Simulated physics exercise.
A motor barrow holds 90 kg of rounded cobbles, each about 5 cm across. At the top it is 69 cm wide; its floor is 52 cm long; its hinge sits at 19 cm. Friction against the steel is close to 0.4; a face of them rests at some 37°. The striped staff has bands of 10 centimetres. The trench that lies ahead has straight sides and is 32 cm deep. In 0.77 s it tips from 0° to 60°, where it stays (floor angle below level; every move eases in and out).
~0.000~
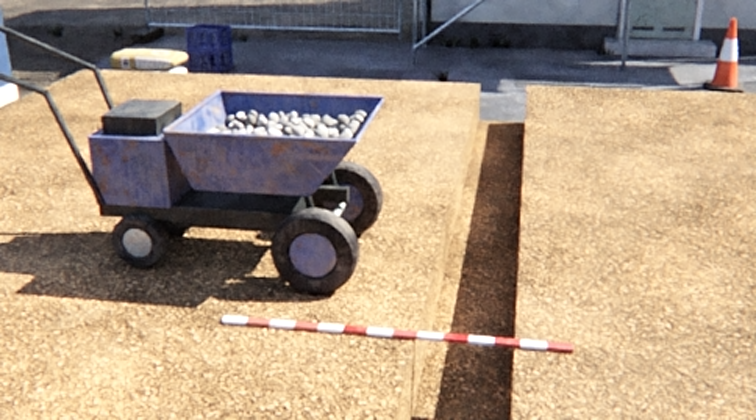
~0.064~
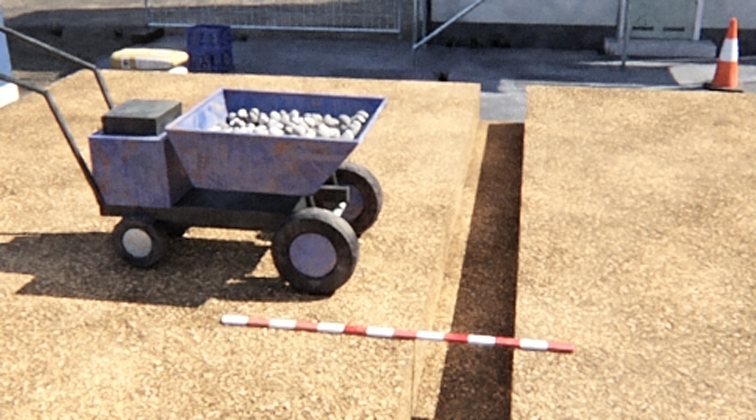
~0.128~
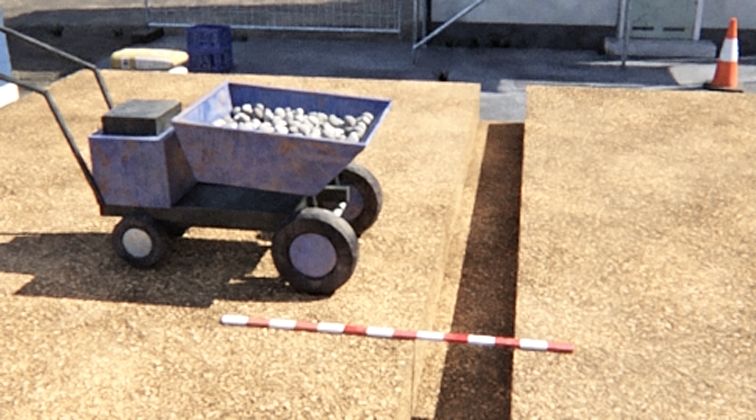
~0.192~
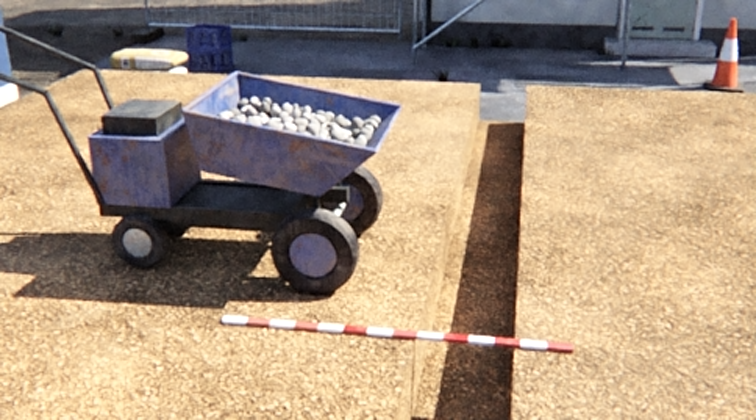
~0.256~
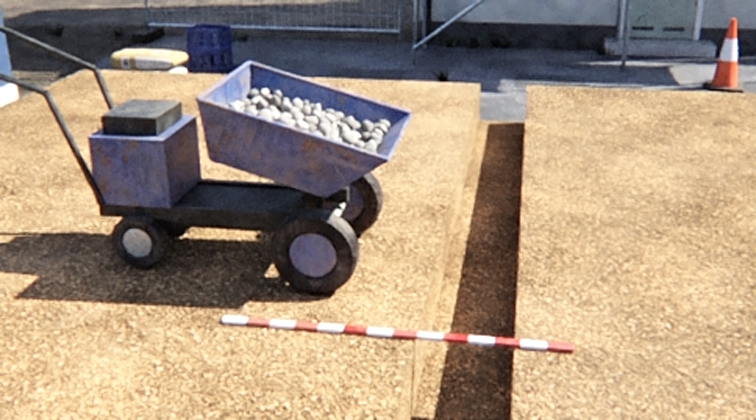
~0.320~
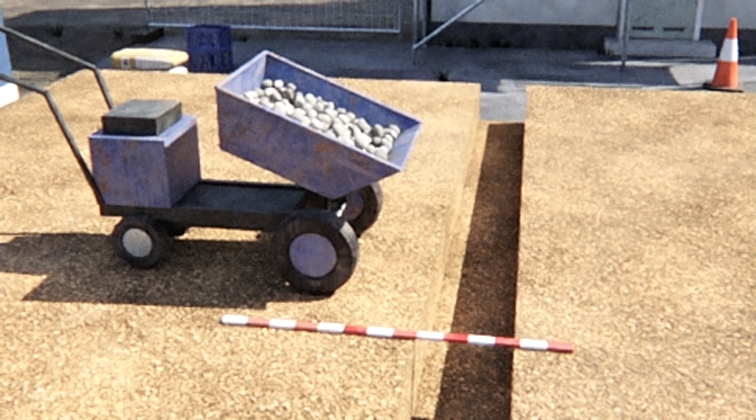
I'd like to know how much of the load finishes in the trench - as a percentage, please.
Somewhere near 69 per cent of it finishes in the trench.
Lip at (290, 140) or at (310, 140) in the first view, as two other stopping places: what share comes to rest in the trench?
First some 45, then 70 per cent.
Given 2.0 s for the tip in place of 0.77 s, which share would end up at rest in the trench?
About 75%.
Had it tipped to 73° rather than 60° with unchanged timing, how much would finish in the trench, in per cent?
It would be close to 85 percent.
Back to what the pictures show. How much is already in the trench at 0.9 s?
Roughly 10 percent of the load.
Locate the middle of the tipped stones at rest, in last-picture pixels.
Resting centre: About (483, 319).
After 0.6 s the floor is at 51°; 100 % in the skip; the foremost stones are at (423, 184).
After 0.9 s the floor is at 60°; 92 % in the skip, 8 % in the trench; the foremost stones are at (487, 238).
After 1.2 s the floor is at 60°; 51 % in the skip, 41 % in the trench, 8 % past the trench; the foremost stones are at (584, 286).
After 3.2 s the floor is at 60°; 22 % in the skip, 69 % in the trench, 9 % past the trench; the foremost stones are at (677, 283).
